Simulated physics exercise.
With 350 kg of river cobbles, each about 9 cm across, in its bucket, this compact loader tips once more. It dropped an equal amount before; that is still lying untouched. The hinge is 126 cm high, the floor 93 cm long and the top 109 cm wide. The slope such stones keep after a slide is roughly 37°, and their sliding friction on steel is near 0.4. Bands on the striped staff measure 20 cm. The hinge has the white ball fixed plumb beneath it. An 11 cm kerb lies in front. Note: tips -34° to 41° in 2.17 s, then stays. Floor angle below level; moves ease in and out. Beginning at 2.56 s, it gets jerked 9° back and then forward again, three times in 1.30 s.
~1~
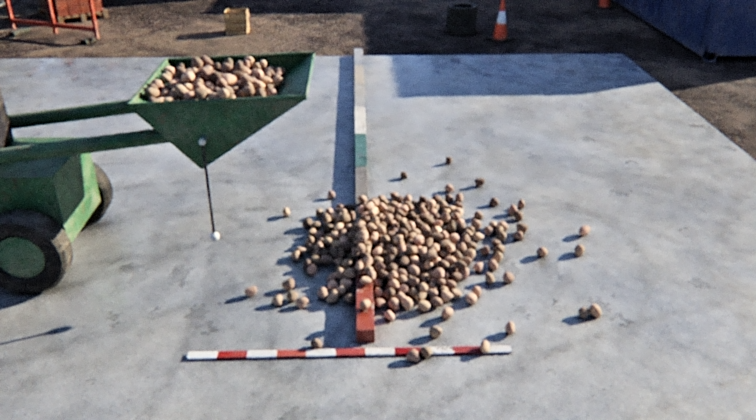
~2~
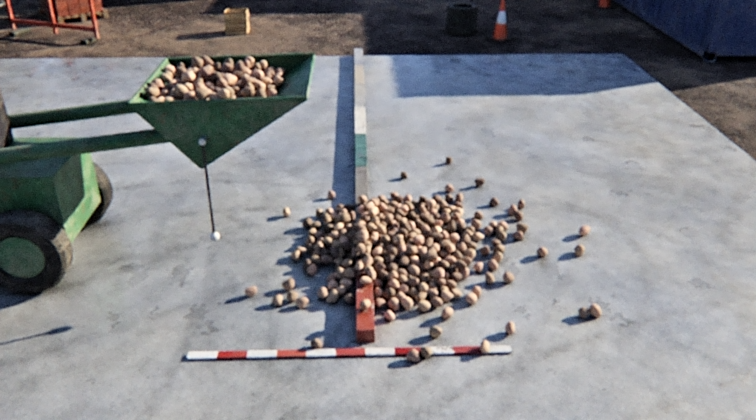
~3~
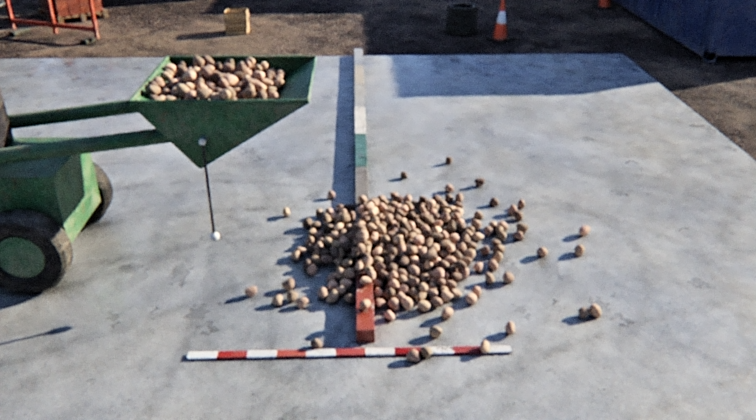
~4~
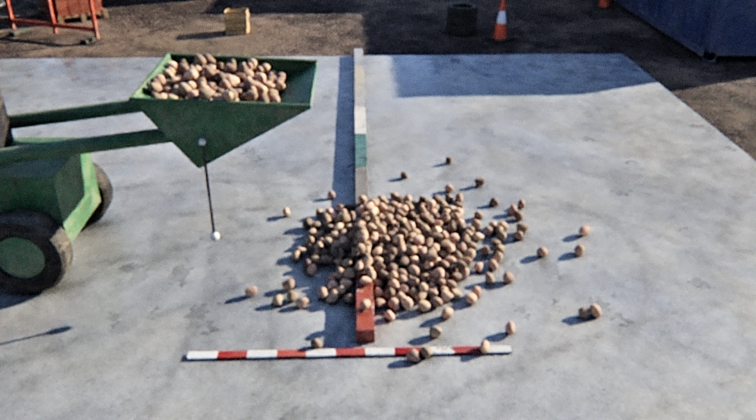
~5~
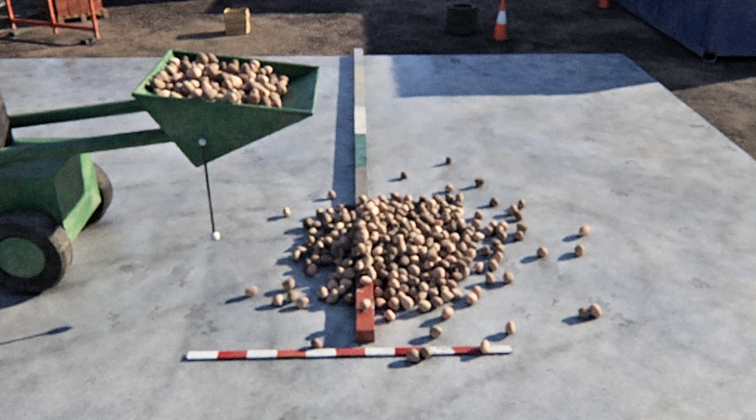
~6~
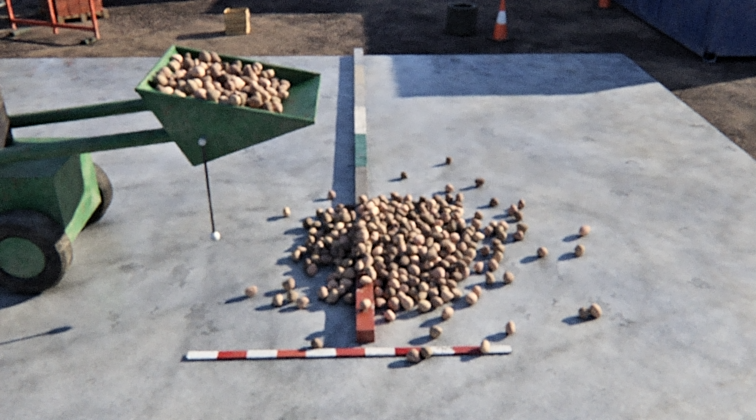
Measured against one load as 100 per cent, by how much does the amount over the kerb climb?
The amount climbs by some 14 per cent of a load.
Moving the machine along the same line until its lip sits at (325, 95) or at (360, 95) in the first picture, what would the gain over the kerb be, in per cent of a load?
I'd guess close to 30 per cent first and close to 75 per cent second.
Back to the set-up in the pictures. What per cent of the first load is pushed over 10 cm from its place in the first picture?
Some 5 percent, give or take.
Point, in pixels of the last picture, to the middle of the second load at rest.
They settle centred around (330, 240).
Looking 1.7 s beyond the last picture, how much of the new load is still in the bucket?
Estimate: 15 % remaining inside, roughly.
Then, 1.0 s after the last picture the floor is at 29°; in per cent of one load, 95 in the bucket, 34 on this side of the kerb, 71 over the kerb; the foremost stones are at (554, 247).
Then, 1.7 s after the last picture the floor is at 41°; in per cent of one load, 15 in the bucket, 109 on this side of the kerb, 76 over the kerb; the foremost stones are at (554, 247).
Then, 3.7 s after the last picture the floor is at 41°; in per cent of one load, 0 in the bucket, 115 on this side of the kerb, 85 over the kerb; the foremost stones are at (554, 247).
Then, 6.3 s after the last picture the floor is at 41°; in per cent of one load, 0 in the bucket, 115 on this side of the kerb, 85 over the kerb; the foremost stones are at (554, 247). Net gain over the kerb, 14.
